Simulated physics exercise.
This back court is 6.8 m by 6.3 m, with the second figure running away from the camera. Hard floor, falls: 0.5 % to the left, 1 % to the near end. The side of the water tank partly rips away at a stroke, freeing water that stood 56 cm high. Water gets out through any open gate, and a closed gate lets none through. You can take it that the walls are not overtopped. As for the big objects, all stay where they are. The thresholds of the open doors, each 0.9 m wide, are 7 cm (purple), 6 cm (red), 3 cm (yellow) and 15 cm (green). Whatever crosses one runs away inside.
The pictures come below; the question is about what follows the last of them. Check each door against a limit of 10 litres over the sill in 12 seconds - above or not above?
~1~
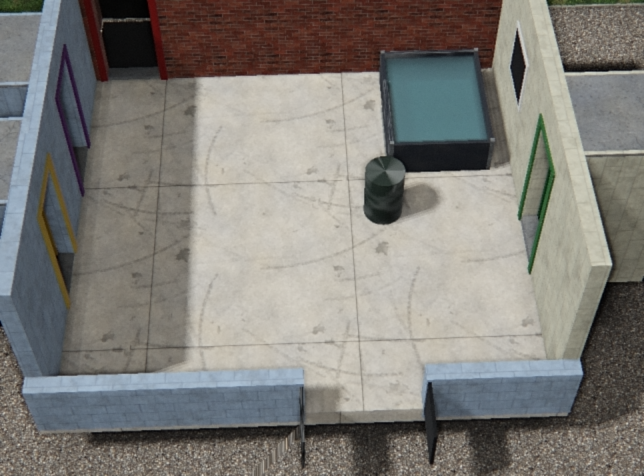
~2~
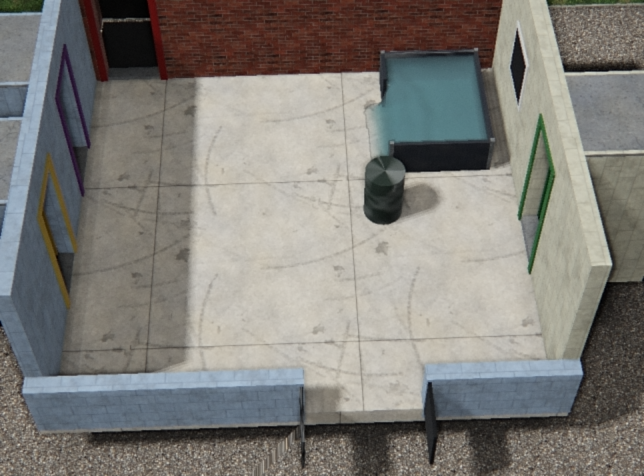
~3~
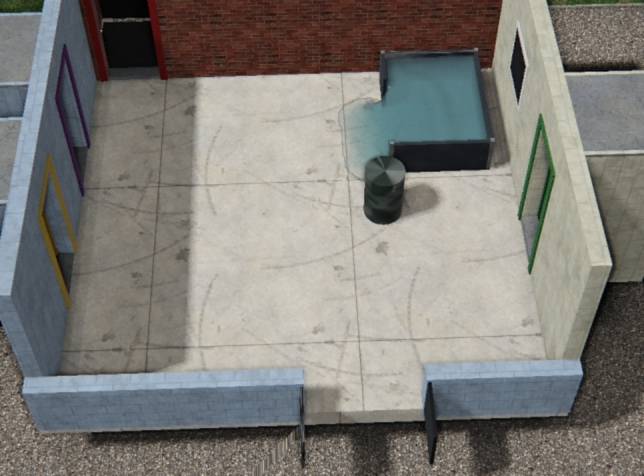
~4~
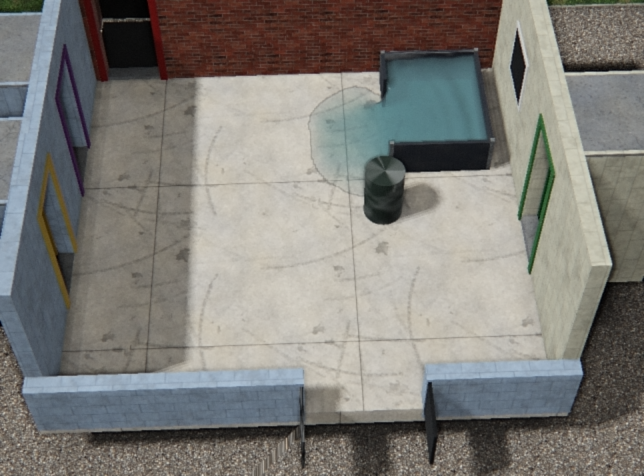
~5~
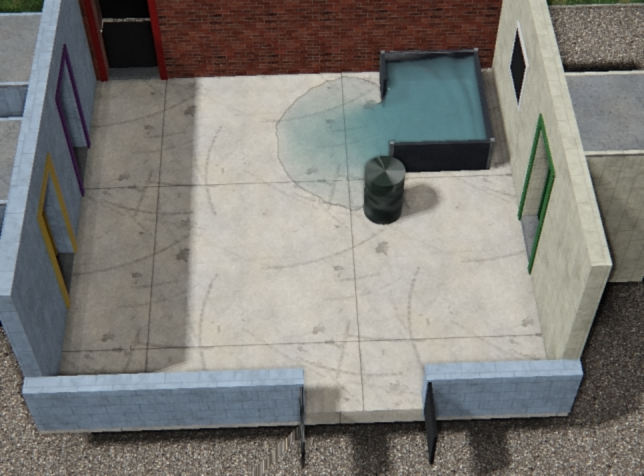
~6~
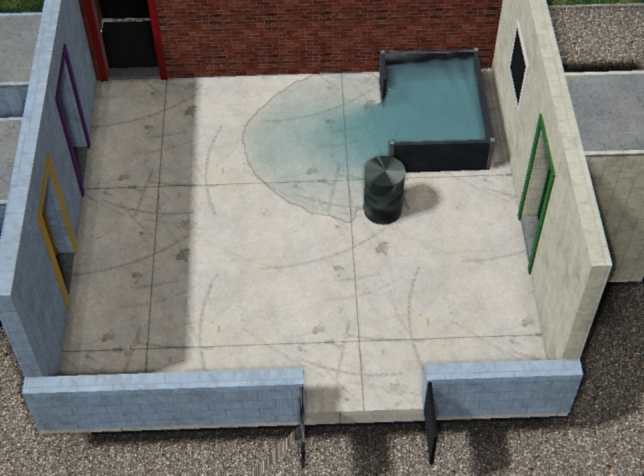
Check: Purple door above; red door above; yellow door above; green door not above.
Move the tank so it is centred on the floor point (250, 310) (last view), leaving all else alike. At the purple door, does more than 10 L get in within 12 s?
Well, purple ends up inside the mark.
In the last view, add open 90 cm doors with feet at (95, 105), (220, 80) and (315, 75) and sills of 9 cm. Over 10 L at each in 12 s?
First doorway gets there, second falls short, third falls short.
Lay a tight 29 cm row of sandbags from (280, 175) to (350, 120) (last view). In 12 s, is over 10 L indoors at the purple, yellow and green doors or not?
Result - purple: No, not exceeded, yellow: Yes, exceeded, green: No, not exceeded.
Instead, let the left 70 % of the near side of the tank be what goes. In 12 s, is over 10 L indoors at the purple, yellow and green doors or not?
Door by door - purple: Within bounds, yellow: Out of bounds, green: Within bounds.
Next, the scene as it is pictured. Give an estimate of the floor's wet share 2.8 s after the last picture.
I'd guess around 60 %.
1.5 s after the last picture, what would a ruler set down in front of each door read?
Door by door, in cm: Purple reads 14, red reads 7, yellow reads 0, green reads 0.
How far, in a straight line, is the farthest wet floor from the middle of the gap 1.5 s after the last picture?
About 5.2 m.
Then, 0.7 s after the last picture water covers 30 % of the floor and is deepest (26 cm) near (378, 157); purple door not reached, red door not reached, yellow door not reached, green door not reached.
Then, 1.5 s after the last picture water covers 45 % of the floor and is deepest (18 cm) near (80, 220); purple door 14 cm at the sill, 17 L in, red door 7 cm at the sill, 0 L in, yellow door not reached, green door not reached.
Then, 2.8 s after the last picture water covers 60 % of the floor and is deepest (20 cm) near (57, 406); purple door 16 cm at the sill, 77 L in, red door 12 cm at the sill, 12 L in, yellow door 10 cm at the sill, 31 L in, green door not reached.
Then, 6.3 s after the last picture water covers 60 % of the floor and is deepest (14 cm) near (57, 406); purple door 7 cm at the sill, 109 L in, red door 6 cm at the sill, 45 L in, yellow door 5 cm at the sill, 68 L in, green door not reached.
Then, 11.3 s after the last picture water covers 85 % of the floor and is deepest (9 cm) near (57, 406); purple door 4 cm at the sill, 110 L in, red door 2 cm at the sill, 46 L in, yellow door 6 cm at the sill, 88 L in, green door 3 cm at the sill, 0 L in.
